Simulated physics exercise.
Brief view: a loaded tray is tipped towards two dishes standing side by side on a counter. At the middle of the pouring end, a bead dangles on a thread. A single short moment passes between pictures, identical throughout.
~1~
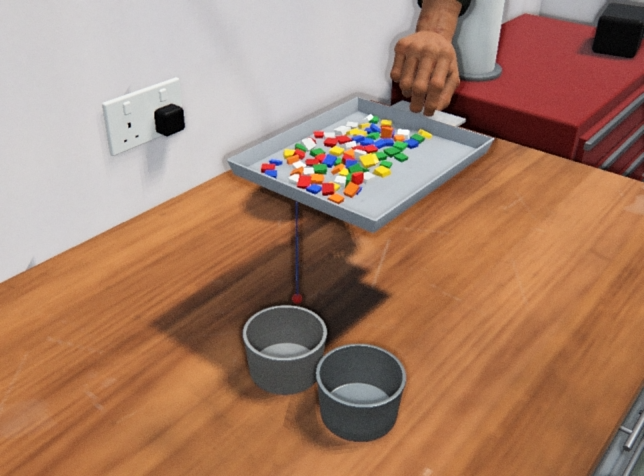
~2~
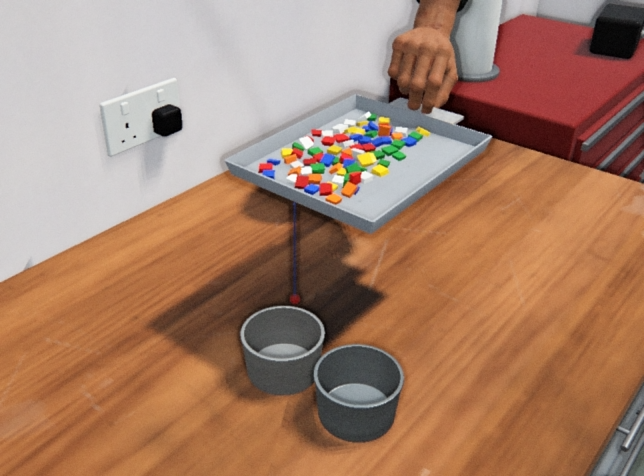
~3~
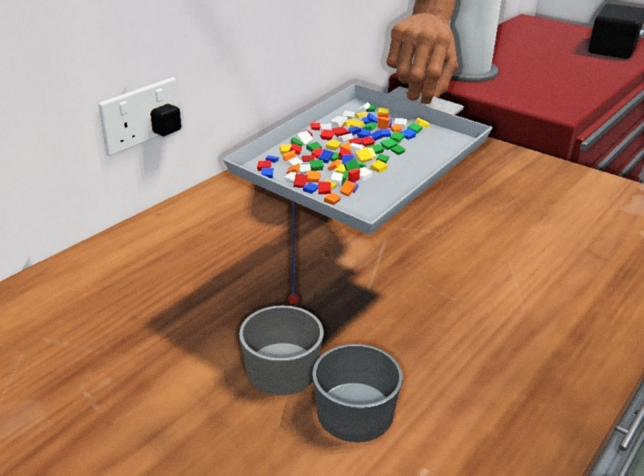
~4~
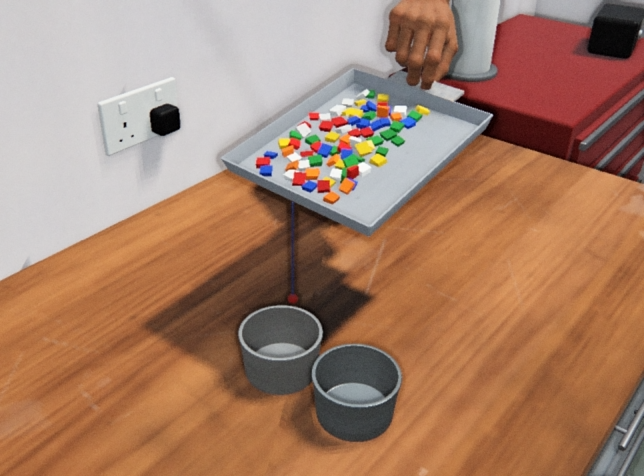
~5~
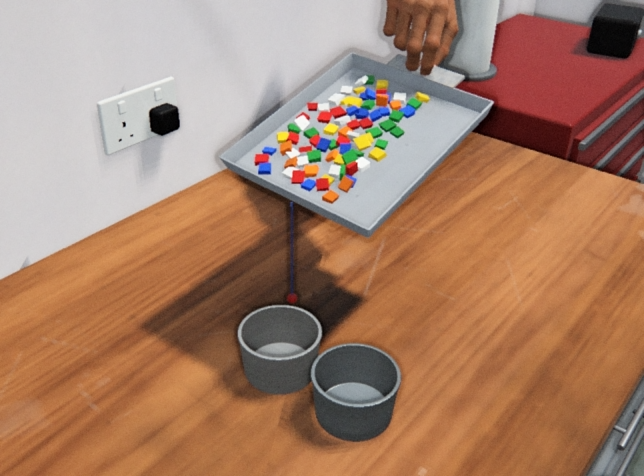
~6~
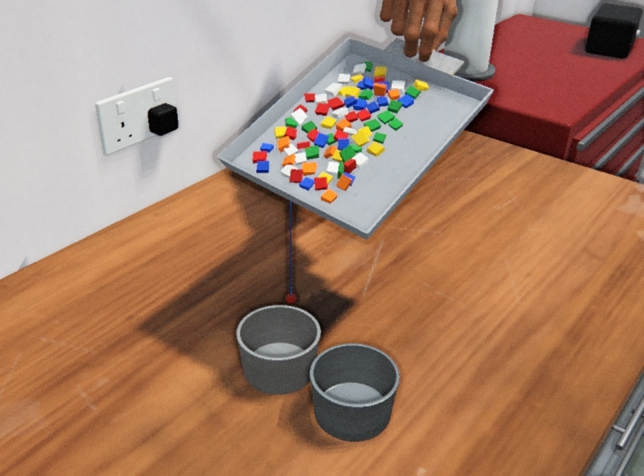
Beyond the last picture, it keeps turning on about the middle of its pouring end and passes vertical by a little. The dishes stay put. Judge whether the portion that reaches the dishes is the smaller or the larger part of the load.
It is the larger part.
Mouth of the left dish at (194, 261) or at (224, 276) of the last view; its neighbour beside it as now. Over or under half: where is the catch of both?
First the smaller part, then the smaller part.
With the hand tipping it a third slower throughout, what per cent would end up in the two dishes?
Close to 60 in a hundred.
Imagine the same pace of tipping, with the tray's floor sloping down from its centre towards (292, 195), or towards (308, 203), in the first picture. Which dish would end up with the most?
Okay, first try the left-side one, second try the left-side one.
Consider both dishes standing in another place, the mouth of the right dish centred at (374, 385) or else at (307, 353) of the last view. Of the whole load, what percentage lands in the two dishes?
50, then 70 %.
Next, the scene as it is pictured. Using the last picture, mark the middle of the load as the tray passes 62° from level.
I'd put the middle of the pieces at roughly (314, 179).
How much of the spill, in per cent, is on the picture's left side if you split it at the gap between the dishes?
Estimate: About 50 per cent.
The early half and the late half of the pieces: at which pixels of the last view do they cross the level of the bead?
Around (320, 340) at first; around (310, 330) after that.
Just after the last frame, tray tipped steeply; almost all on the tray; just a few in the air.
A moment on, tray tipped right over; roughly half on the tray; about a tenth in the right dish; about a tenth in the left dish; about a tenth outside both; about a tenth in the air.
Further on, tray tipped past a quarter turn; roughly a third in the right dish; roughly a third in the left dish; roughly a quarter outside both.
When it is over, tray tipped past a quarter turn; roughly a third in the right dish; roughly a third in the left dish; roughly a quarter outside both.
